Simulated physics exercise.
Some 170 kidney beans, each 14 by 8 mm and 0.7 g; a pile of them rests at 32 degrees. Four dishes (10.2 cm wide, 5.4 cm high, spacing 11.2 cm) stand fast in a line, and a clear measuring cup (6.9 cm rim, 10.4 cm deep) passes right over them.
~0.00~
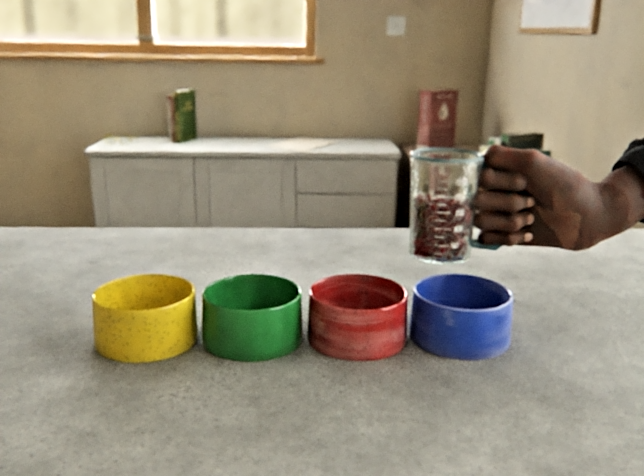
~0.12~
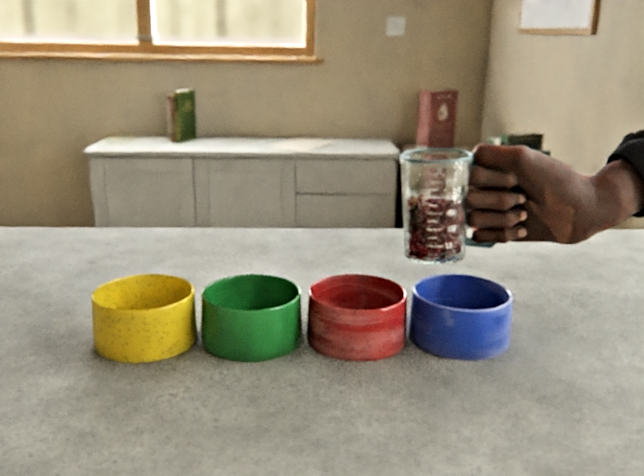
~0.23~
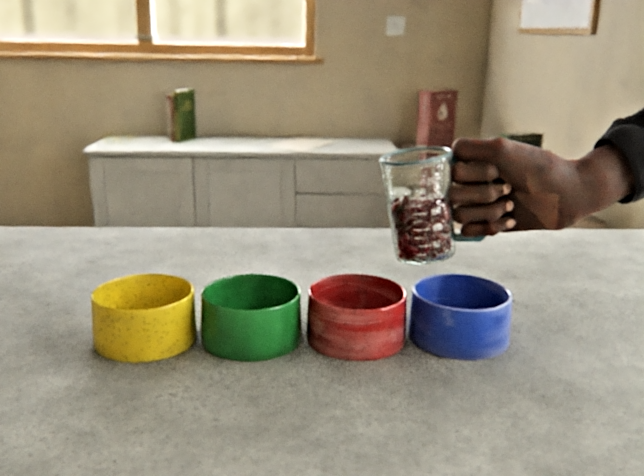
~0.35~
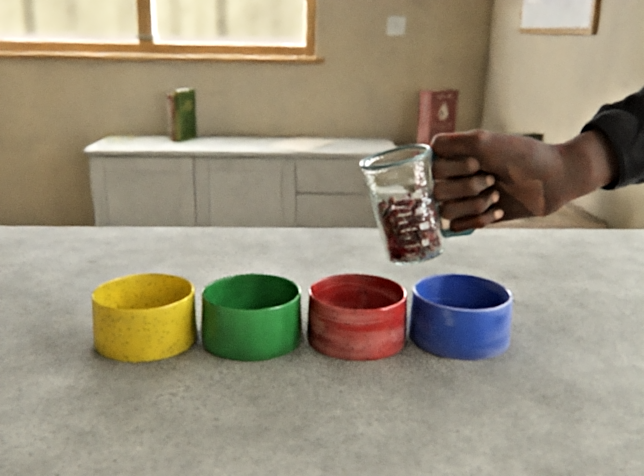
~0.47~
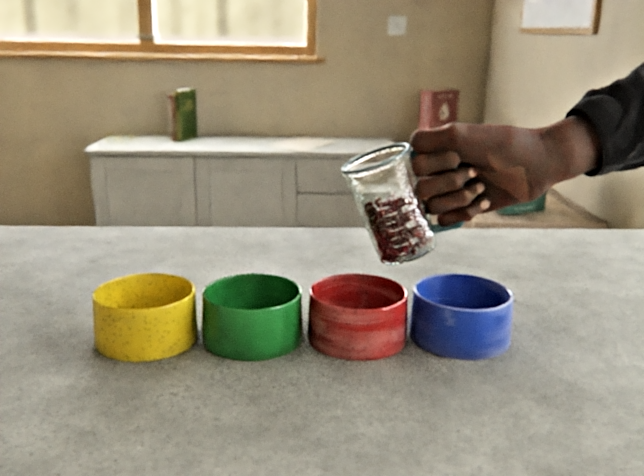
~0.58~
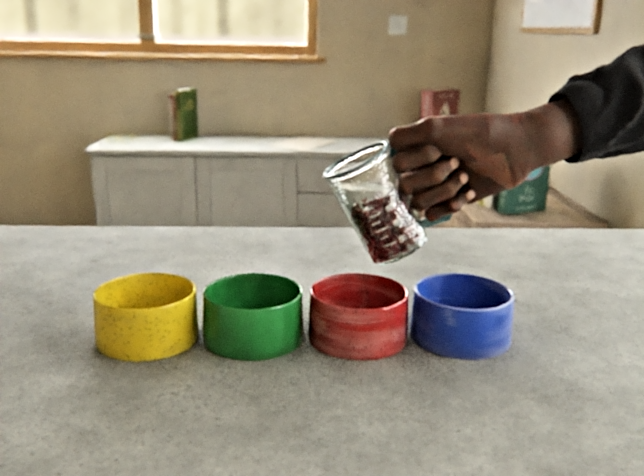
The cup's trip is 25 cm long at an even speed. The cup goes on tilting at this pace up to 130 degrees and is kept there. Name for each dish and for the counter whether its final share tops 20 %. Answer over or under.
Red dish: Under; blue dish: Under; green dish: Under; yellow dish: Over; on the counter: Under.
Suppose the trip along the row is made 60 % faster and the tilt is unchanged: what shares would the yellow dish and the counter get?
Yellow 100, counter 0.
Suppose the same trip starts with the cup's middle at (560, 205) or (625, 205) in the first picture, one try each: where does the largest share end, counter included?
The winner: Green; red.
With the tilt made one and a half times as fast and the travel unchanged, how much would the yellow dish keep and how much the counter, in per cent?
Then: Yellow 80, counter 10.
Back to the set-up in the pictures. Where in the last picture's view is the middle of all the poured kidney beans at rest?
Near (144, 321).
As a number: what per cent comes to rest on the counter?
Roughly 0 per cent.
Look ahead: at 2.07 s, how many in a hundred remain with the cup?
Some 95 per cent of the load.
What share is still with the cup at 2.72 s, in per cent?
About 0 per cent.
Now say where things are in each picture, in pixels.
The first picture shows cup at (443, 206), tilt 0 degrees, lip at (413, 155), moved 0.0 cm; middle of the pieces at (439, 229); blue dish at (463, 291); red dish at (358, 291); green dish at (252, 292); yellow dish at (144, 292).
The second picture shows cup at (436, 206), tilt 3 degrees, lip at (402, 157), moved 0.7 cm; middle of the pieces at (433, 229).
The third picture shows cup at (421, 205), tilt 9 degrees, lip at (382, 161), moved 2.3 cm; middle of the pieces at (420, 229).
The fourth picture shows cup at (406, 205), tilt 15 degrees, lip at (362, 165), moved 3.8 cm; middle of the pieces at (409, 228).
The fifth picture shows cup at (392, 205), tilt 22 degrees, lip at (343, 170), moved 5.3 cm; middle of the pieces at (397, 228).
The sixth picture shows cup at (378, 205), tilt 28 degrees, lip at (325, 175), moved 6.8 cm; middle of the pieces at (386, 227); blue dish at (464, 291); red dish at (359, 291); green dish at (253, 291); yellow dish at (145, 291). The cup turns about 55 degrees a second and travels 13 cm a second.
Then, at 1.47 s, tilt 75 degrees; cup holds 100 %.
After 2.07 s, tilt 107 degrees; cup holds 95 %, yellow 5 %.
After 2.72 s, tilt 130 degrees; cup holds 0 %, yellow 100 %.
By 3.0 s all is still; red 0 %, blue 0 %, green 0 %, yellow 100 %, counter 0 %.
